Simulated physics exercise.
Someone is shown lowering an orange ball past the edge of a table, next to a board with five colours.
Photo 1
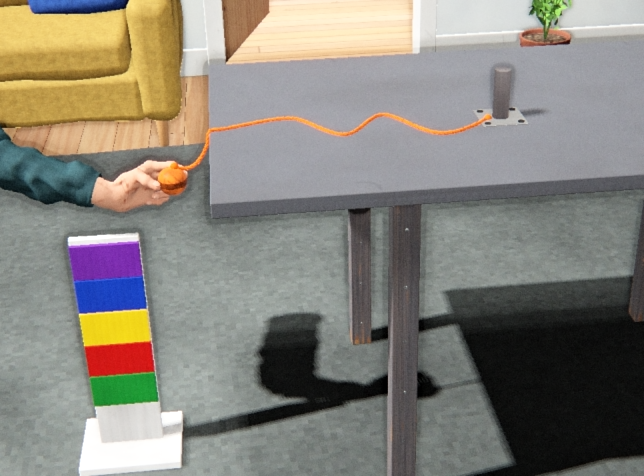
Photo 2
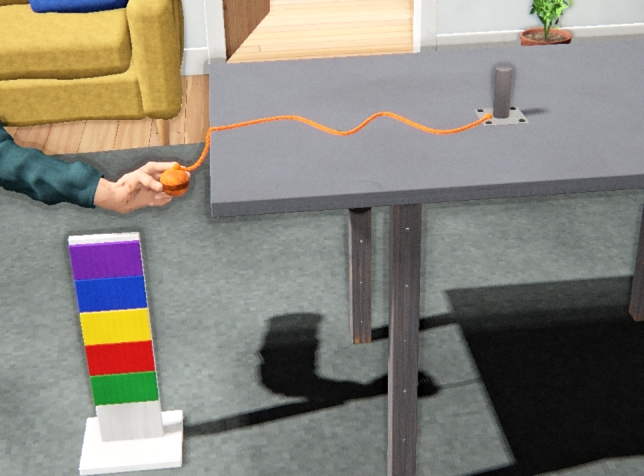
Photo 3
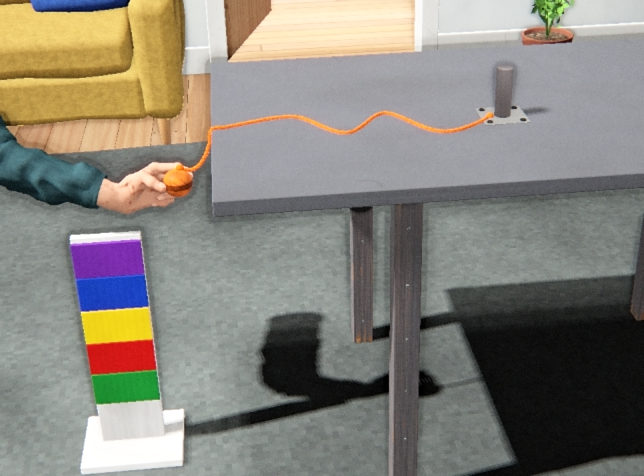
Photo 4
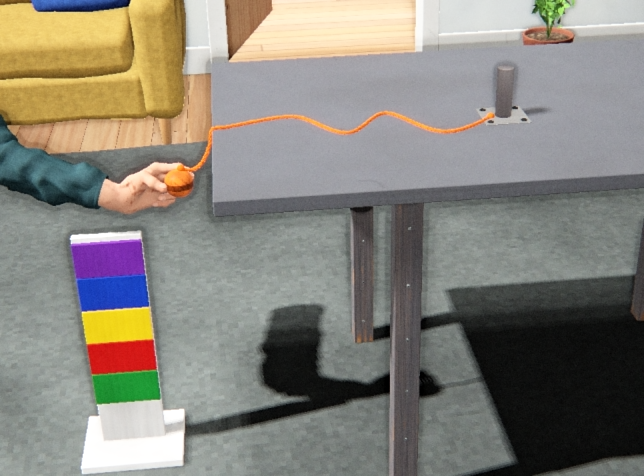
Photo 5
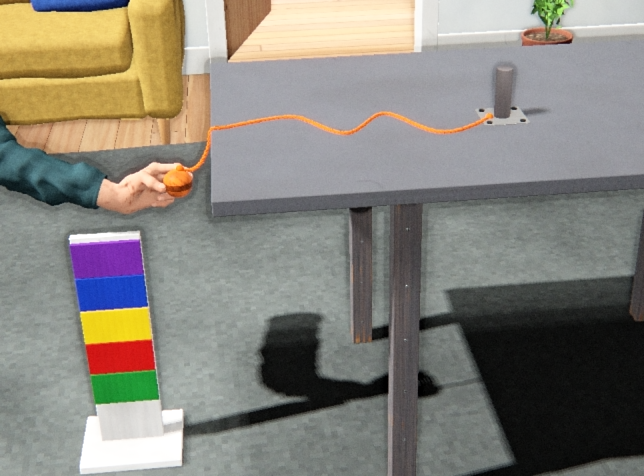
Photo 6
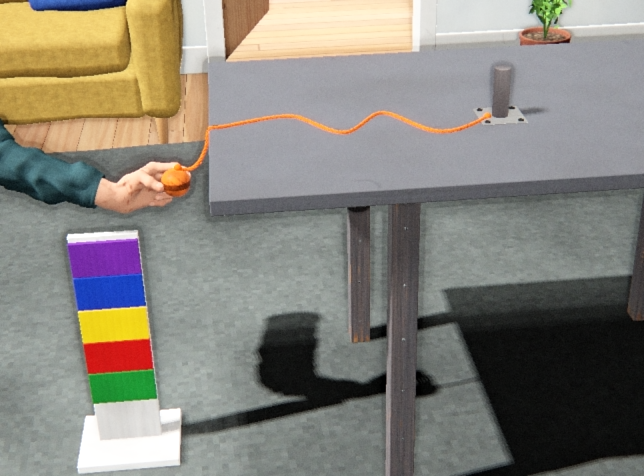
A hand in a dark teal sleeve holds an orange ball just off the left edge of a grey table, in a room seen from slightly above. A wavy orange cord runs from the ball across the tabletop to a grey post, with a striped purple, blue, yellow, red and green stand below left and a yellow sofa behind. Almost nothing moves except a faint sway of the view.
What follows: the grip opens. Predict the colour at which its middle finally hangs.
Prediction: Blue.
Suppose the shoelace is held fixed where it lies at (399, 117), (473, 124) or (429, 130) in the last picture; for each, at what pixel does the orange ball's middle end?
Estimated spots in sequence: (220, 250), (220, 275), (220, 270).
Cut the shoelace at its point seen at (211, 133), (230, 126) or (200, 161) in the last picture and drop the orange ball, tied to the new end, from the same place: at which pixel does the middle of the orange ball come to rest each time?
Try 1: (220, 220); try 2: (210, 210); try 3: (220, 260).
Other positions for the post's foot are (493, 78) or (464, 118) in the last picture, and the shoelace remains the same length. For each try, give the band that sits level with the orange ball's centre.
For the first it would be purple, for the second yellow.
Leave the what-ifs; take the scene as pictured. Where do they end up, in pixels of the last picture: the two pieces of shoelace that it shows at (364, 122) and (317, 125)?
Well, the first one sits at (313, 125), and the second one sits at (242, 128).
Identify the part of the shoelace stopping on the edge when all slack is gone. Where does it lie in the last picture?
You'll find it close to (290, 116).
Soon after, ball near (228, 276); level with blue.
Then, ball near (211, 280); level with blue.
At rest, ball near (218, 280); level with blue. The shoelace holds its middle at blue.
